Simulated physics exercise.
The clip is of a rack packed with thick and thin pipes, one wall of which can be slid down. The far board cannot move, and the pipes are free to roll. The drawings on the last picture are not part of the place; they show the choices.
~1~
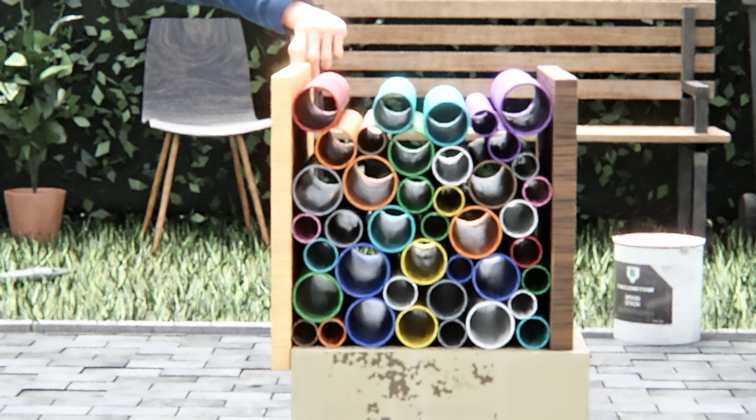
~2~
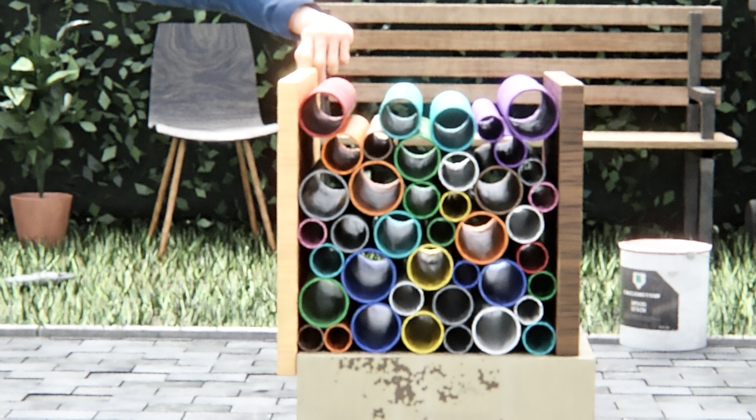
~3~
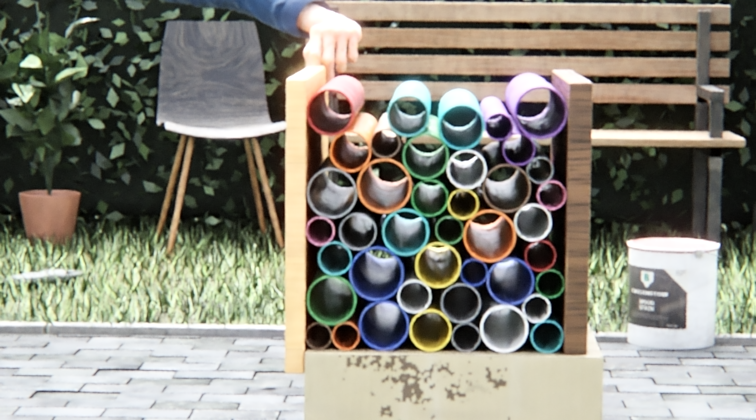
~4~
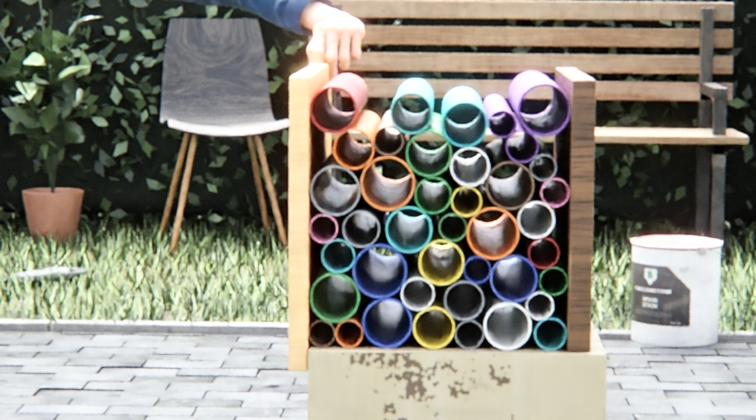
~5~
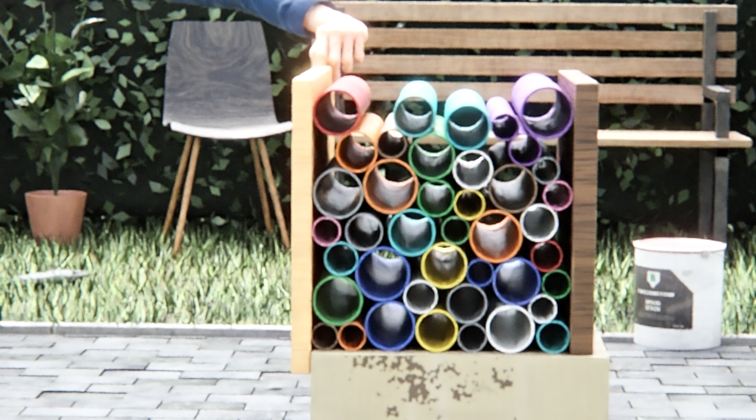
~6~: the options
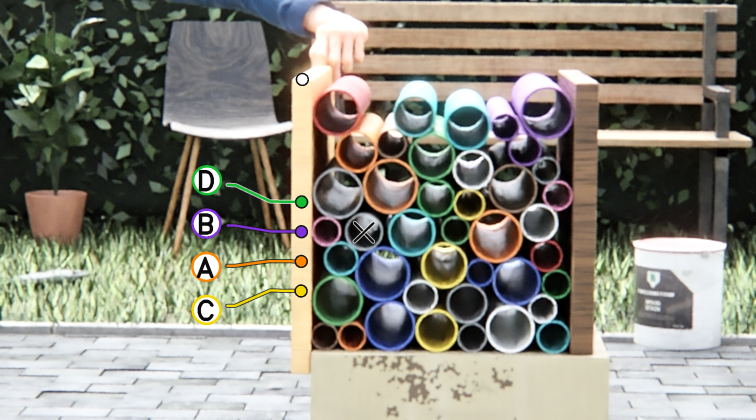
The camera drifts slightly left with a small wobble, looking straight on at a rack on a worn pale block in a paved garden. Pink, teal, purple, orange, blue, yellow and white pipes fill it between two wooden walls, with a chair and potted plant to the left, a bench behind and a white bucket to the right. A blue-sleeved arm keeps its hand at the left wall's top, and wall and pipes stay still.
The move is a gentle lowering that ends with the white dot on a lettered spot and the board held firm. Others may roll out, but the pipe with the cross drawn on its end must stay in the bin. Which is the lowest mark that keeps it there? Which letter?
At most to A.
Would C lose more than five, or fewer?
It loses more than five.
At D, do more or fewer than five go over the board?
Fewer than five.
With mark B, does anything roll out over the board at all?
Yes.
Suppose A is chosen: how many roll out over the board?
The count is six.
On the copy, A at (301, 262); B at (302, 231); C at (301, 291); D at (302, 202); the cross at (364, 232); the white dot at (303, 80).
On A. First, top of the board (312, 158).
Then, top of the board (311, 248).
Finally, top of the board (311, 261), about six out over the board, the crossed one still inside.
By contrast, B keeps the crossed one inside; C lets the crossed one out; D keeps the crossed one inside.
